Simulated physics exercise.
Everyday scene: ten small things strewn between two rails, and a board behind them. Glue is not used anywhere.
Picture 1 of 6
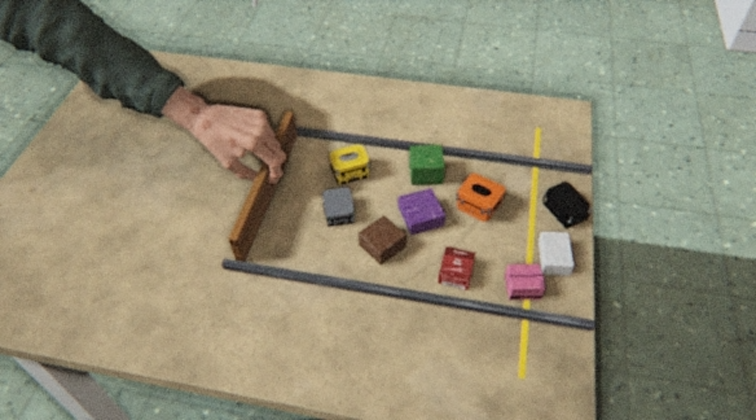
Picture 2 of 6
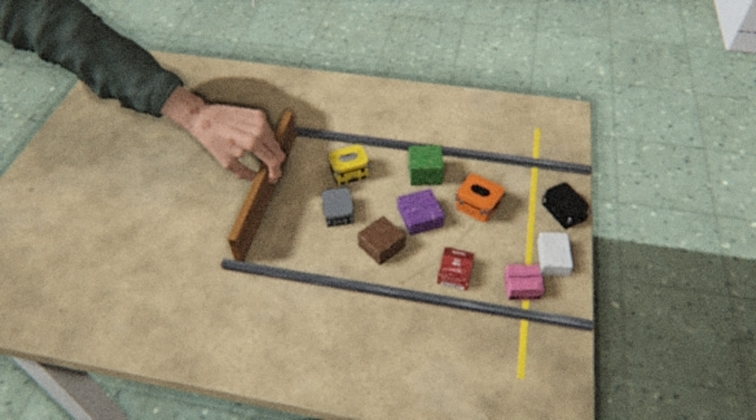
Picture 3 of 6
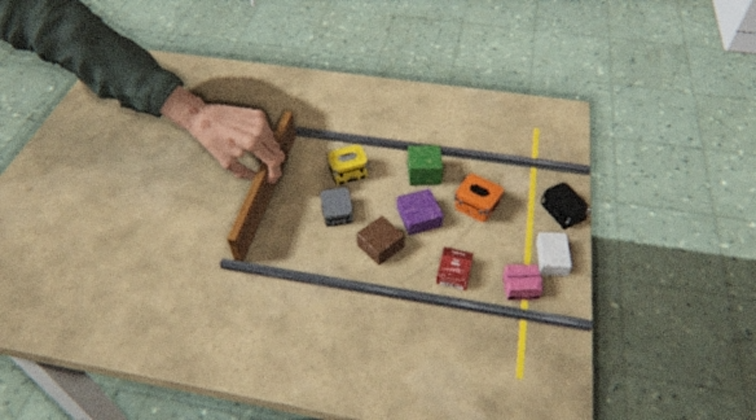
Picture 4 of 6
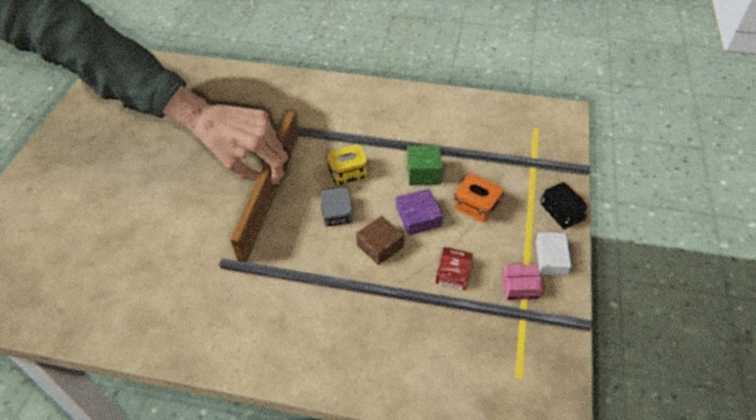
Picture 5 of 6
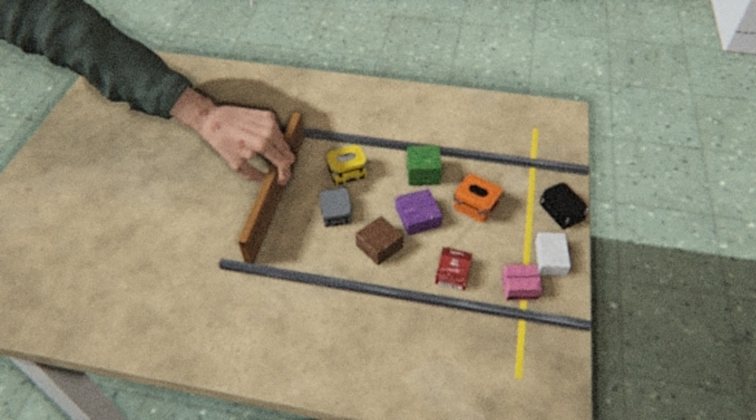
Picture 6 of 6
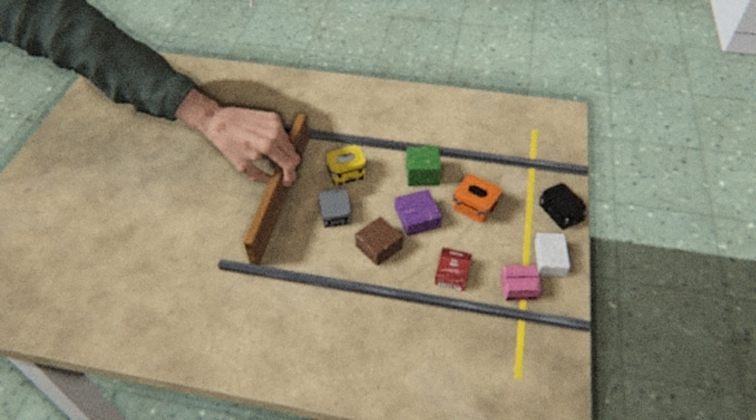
A hand in a dark green sleeve grips an upright wooden board on a tan tabletop above a pale green tiled floor, seen from above at an angle. Between two dark rails sit ten small blocks and cases, yellow, grey, green, purple, brown, orange and red, with pink, white and black at the right by a yellow tape line. The board stays nearly still, then the hand slides it slightly right, while the objects and view barely change.
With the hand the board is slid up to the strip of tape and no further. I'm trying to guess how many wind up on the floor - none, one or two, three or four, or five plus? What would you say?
Once it stops, the band for pieces knocked off is three to four, pretty clearly.
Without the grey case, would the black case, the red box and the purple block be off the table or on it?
The black case ends up below - the red box remains - the purple block remains.
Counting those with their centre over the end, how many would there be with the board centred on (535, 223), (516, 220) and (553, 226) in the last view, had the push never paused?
Middles past end - pos 1: 4, pos 2: 2, pos 3: 6.
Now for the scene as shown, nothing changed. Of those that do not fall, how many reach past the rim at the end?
That would be 3.
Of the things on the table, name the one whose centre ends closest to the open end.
Ending up nearest is the orange case.
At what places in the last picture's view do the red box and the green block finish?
Red box: About (580, 293); green block: About (549, 174).
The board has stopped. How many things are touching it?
4.
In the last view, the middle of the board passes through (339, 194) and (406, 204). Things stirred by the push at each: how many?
The counts are 2 and 6.
A little later, none off yet; black case at rest near (563, 207); white block at rest near (552, 254); pink box at rest near (521, 283).
Next, none off yet; black case shifted a little near (584, 210); white block shifted a little near (565, 259); pink box shifted about its own width near (572, 294).
When it is over, the number that fall off is three or four; down, pink box, white block and black case.
